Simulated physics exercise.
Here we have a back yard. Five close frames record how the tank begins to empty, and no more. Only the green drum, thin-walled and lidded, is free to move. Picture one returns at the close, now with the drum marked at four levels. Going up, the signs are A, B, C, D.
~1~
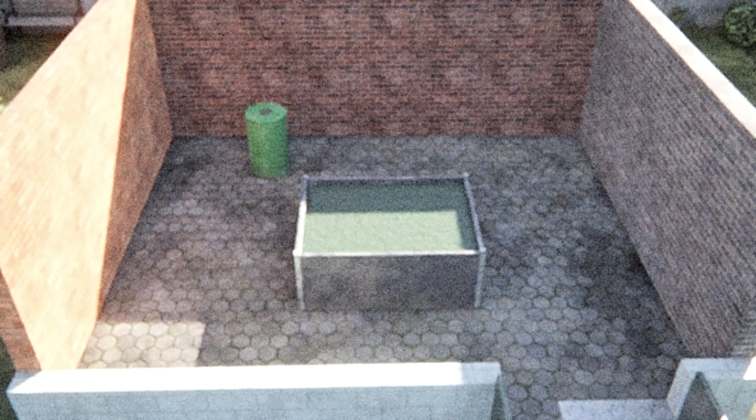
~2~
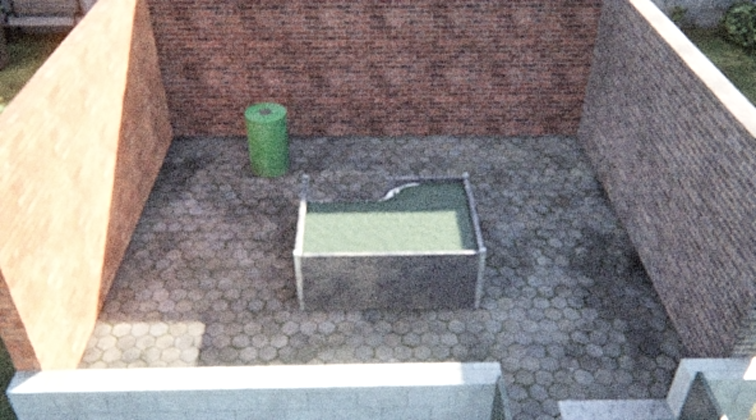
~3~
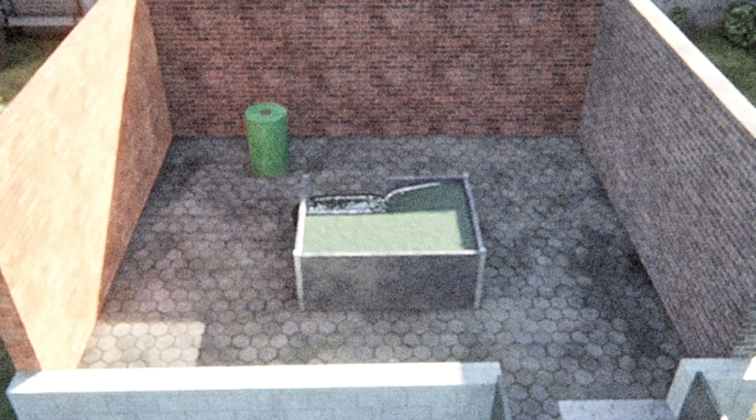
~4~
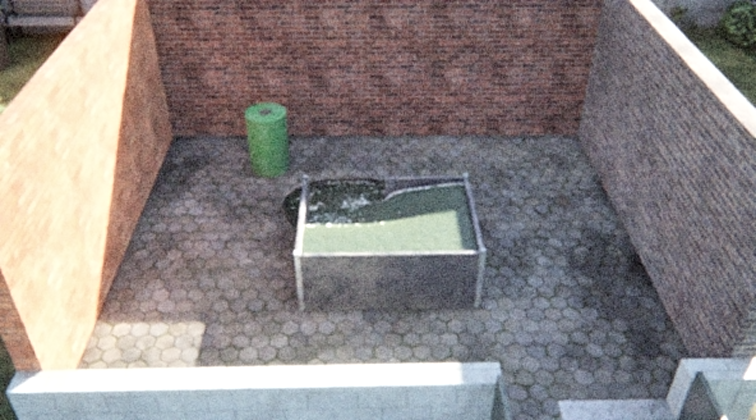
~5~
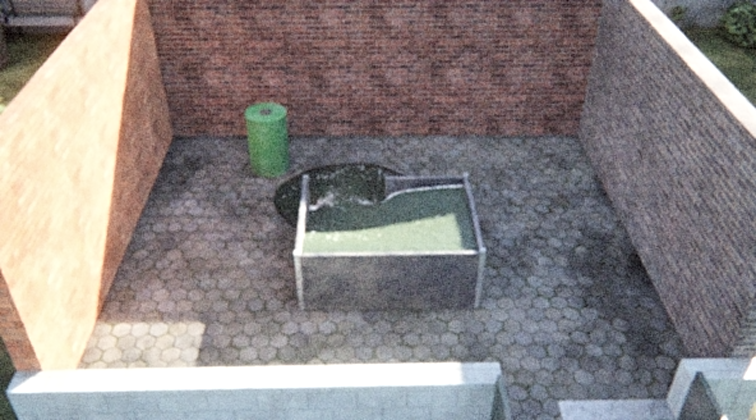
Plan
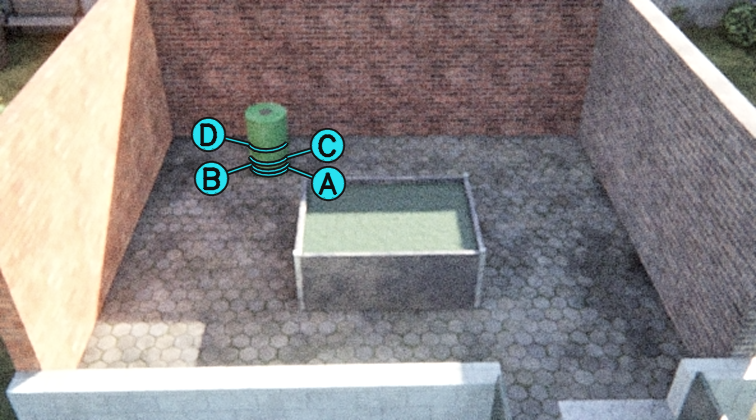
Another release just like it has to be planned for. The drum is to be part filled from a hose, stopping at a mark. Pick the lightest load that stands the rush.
It is D.
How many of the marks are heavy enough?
One.
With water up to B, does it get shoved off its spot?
Yes.
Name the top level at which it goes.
Here it is level C.
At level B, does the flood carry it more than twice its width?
Yes, clearly.
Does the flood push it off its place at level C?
Yes.
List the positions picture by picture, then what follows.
Lid of the green drum at (265, 112); tank full, its middle at (388, 218); open gate at (589, 365).
Water covers 1 % of the ground, mostly out of sight from here.
Water covers 3 % of the ground, mostly out of sight from here.
Water covers 5 % of the ground and is seen nearest the drum at (296, 193).
Lid of the green drum at (265, 112); water covers 8 % of the ground and is seen nearest the drum at (297, 179).
On the marked copy, A at (268, 175); B at (268, 171); C at (267, 164); D at (266, 150); from the bottom up A, B, C, D.
With A, it is pushed about 5 times its own width away.
With B, it is pushed about 4 times its own width away.
With C, it is pushed about half its own width away.
With D, it does not move.
